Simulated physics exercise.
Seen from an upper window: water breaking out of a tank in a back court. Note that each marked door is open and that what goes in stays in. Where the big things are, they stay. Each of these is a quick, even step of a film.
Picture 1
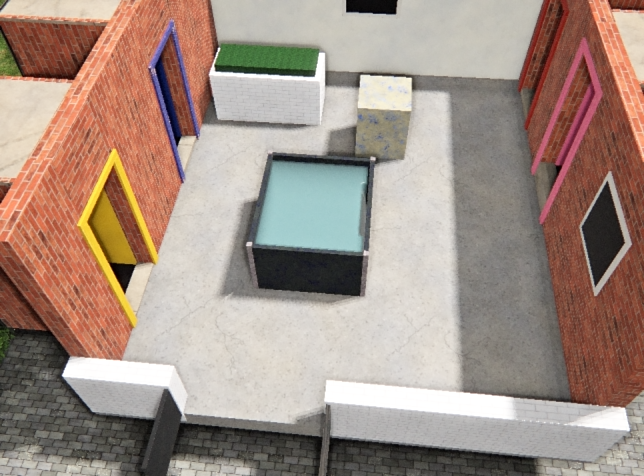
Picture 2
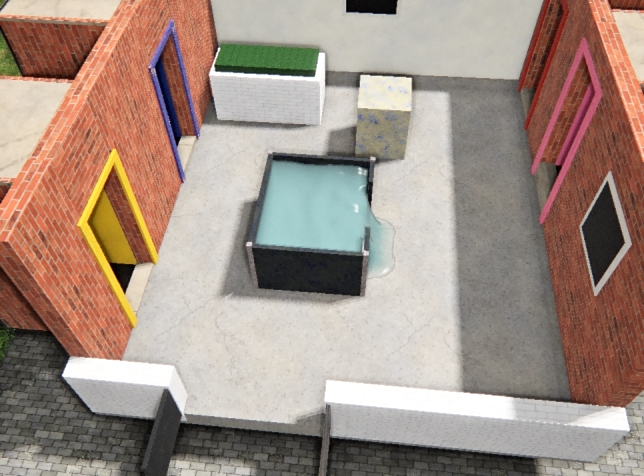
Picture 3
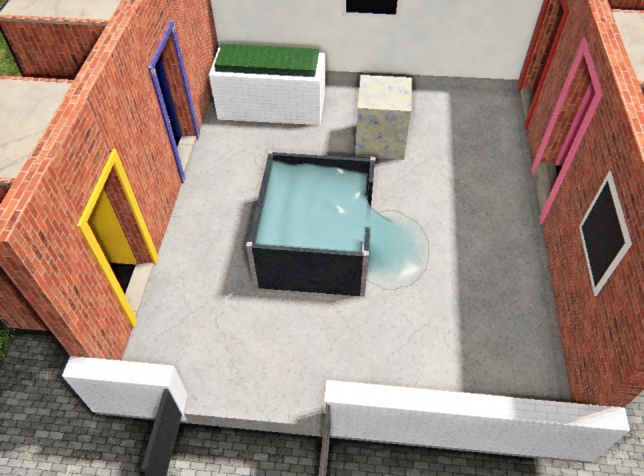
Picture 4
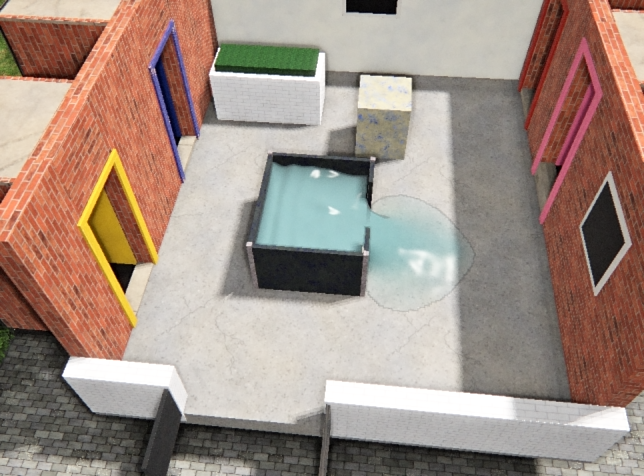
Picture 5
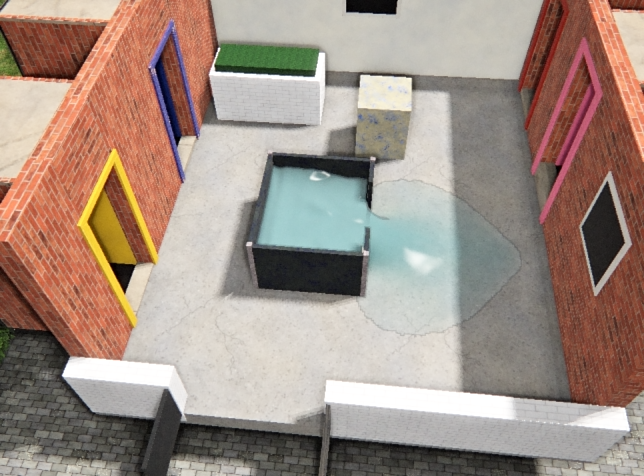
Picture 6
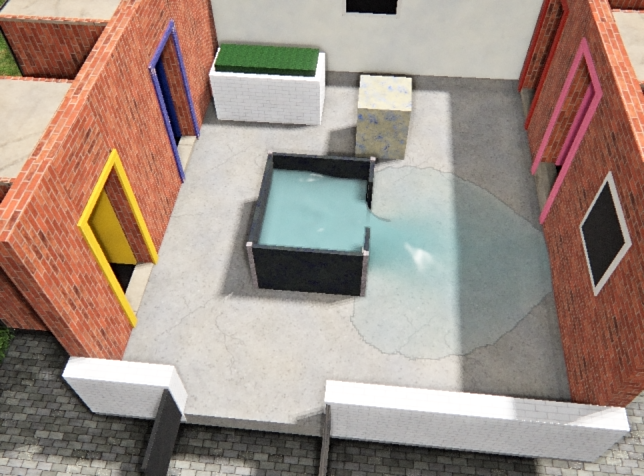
In a walled back court, water breaks from a tank's right side and spreads rightward.
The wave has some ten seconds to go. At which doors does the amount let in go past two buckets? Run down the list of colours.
My prediction: The red door is going to stay inside the allowance, the yellow door is going to overshoot the allowance, the pink door is going to stay inside the allowance, the blue door is going to stay inside the allowance.
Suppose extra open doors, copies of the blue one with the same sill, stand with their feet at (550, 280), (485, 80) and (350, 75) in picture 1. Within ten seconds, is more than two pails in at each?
Result, in listed order - beats the mark, beats the mark, misses the mark.
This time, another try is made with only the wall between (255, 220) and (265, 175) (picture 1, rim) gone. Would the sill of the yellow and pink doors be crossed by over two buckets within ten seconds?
The yellow door ends up above, while the pink door falls short.
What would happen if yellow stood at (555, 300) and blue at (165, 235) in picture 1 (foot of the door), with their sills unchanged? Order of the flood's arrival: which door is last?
Last: The blue door.
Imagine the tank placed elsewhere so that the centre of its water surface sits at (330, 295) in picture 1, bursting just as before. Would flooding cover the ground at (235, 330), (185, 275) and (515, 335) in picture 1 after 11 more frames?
Spared, spared, hit.
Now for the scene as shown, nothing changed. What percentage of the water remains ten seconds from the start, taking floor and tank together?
I'd put it at about 90 per cent.
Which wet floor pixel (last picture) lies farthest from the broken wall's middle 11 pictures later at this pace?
Somewhere near (511, 79).
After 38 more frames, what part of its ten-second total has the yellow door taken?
About 40 per cent.
A moment on, water covers 30 % of the floor; the red door not reached, the yellow door not reached, the pink door wet at the sill, nothing in, the blue door not reached.
Next, water covers 35 % of the floor; the red door wet at the sill, nothing in, the yellow door not reached, the pink door wet at the sill, nothing in, the blue door not reached.
Then, water covers 50 % of the floor; the red door wet at the sill, nothing in, the yellow door not reached, the pink door wet at the sill, nothing in, the blue door not reached.
Later, water covers 80 % of the floor; the red door under two buckets in, the yellow door over two buckets in, the pink door wet at the sill, nothing in, the blue door not reached.
In the end, water covers 95 % of the floor; the red door under two buckets in, the yellow door far over two buckets in, the pink door wet at the sill, nothing in, the blue door wet at the sill, nothing in.
